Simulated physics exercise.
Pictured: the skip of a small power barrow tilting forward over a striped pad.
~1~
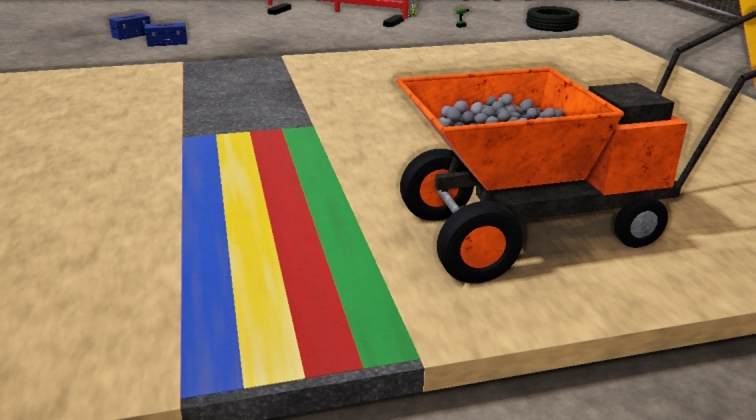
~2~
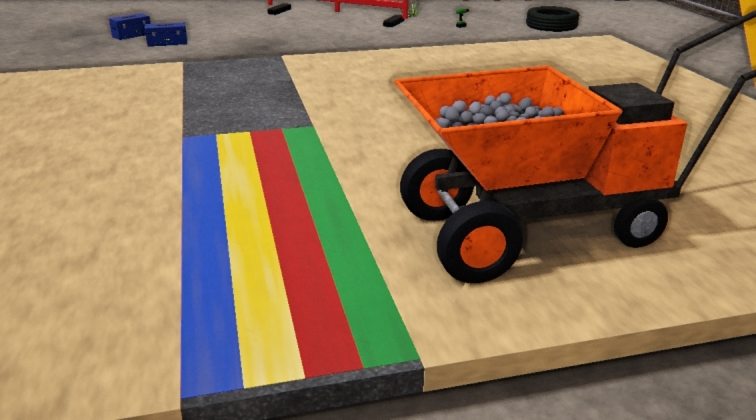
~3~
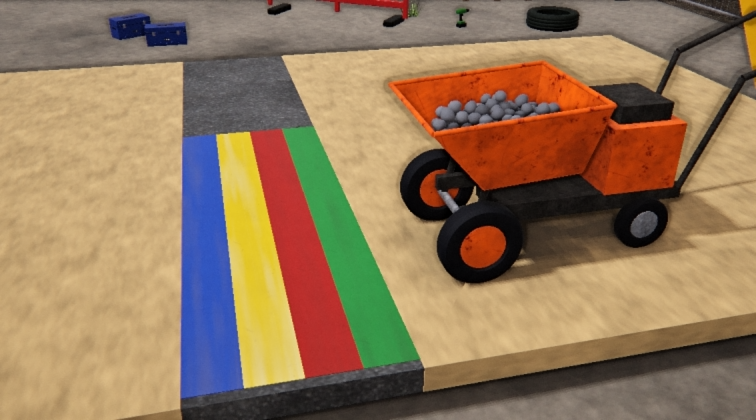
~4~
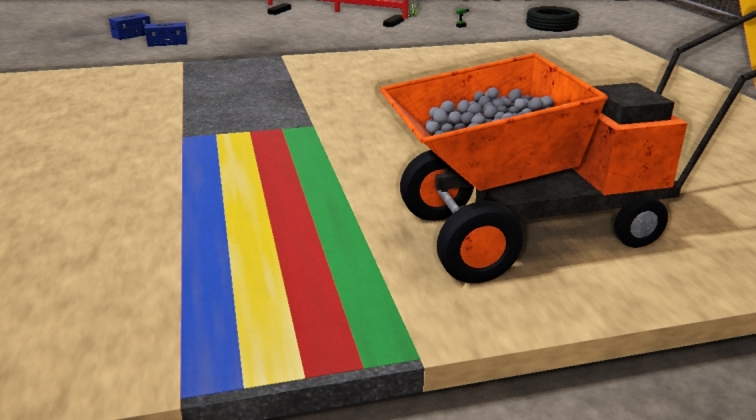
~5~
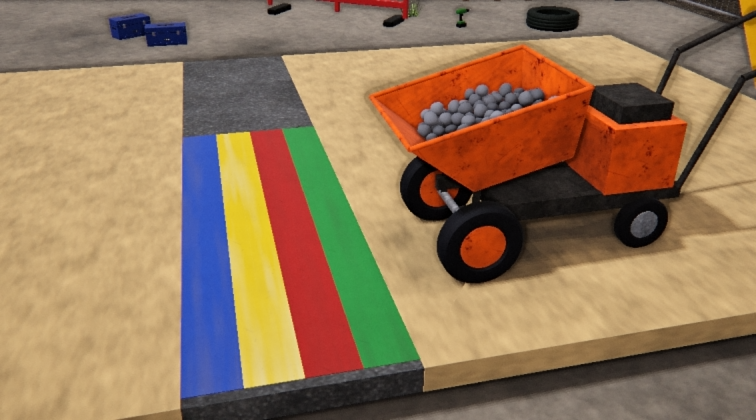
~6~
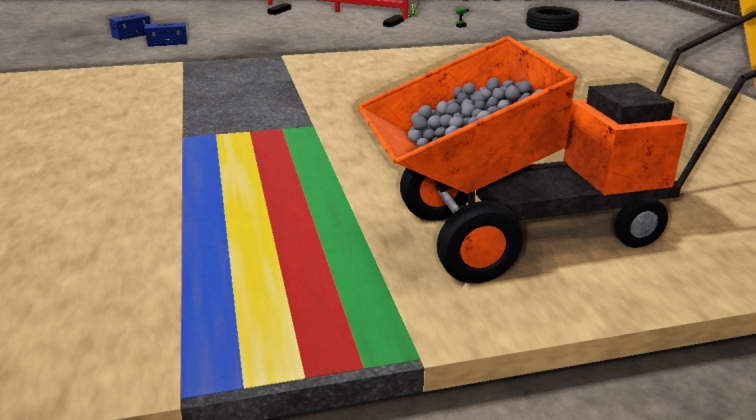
On a sandy-coloured floor beside a pad striped blue, yellow, red and green, the orange skip of a small barrow, loaded with round grey cobbles, tilted steadily forward to the left while its wheels stayed put.
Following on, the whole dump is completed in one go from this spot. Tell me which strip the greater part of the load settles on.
The greater part settles on the red strip.
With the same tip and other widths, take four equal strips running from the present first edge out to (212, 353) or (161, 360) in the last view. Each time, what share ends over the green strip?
Roughly 0 per cent, and 0 per cent.
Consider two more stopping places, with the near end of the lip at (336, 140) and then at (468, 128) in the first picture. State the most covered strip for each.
The first case gives the strip in blue, the second gives the red strip.
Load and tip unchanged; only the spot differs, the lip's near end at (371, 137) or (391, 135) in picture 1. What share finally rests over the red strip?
You'd get 0 in a hundred the first time and 0 in a hundred the second.
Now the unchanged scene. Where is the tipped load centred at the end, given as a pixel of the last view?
Close to (280, 263), more or less.
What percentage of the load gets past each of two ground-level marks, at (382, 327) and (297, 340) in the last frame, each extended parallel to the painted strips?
Near 70 % and 40 %.
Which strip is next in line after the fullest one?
Second: The yellow strip.
Just after the last frame, skip tipped steeply; every one in the skip.
A moment on, skip tipped right over; roughly two thirds in the skip; just a few over the green strip; roughly a quarter over the red strip; about a tenth over the yellow strip; just a few over the blue strip.
Further on, skip tipped right over; roughly a quarter in the skip; just a few over the green strip; roughly a third over the red strip; roughly a quarter over the yellow strip; about a tenth over the blue strip; just a few off the paint.
When it is over, skip tipped right over; roughly a quarter in the skip; just a few over the green strip; roughly a third over the red strip; roughly a quarter over the yellow strip; about a tenth over the blue strip; just a few off the paint.
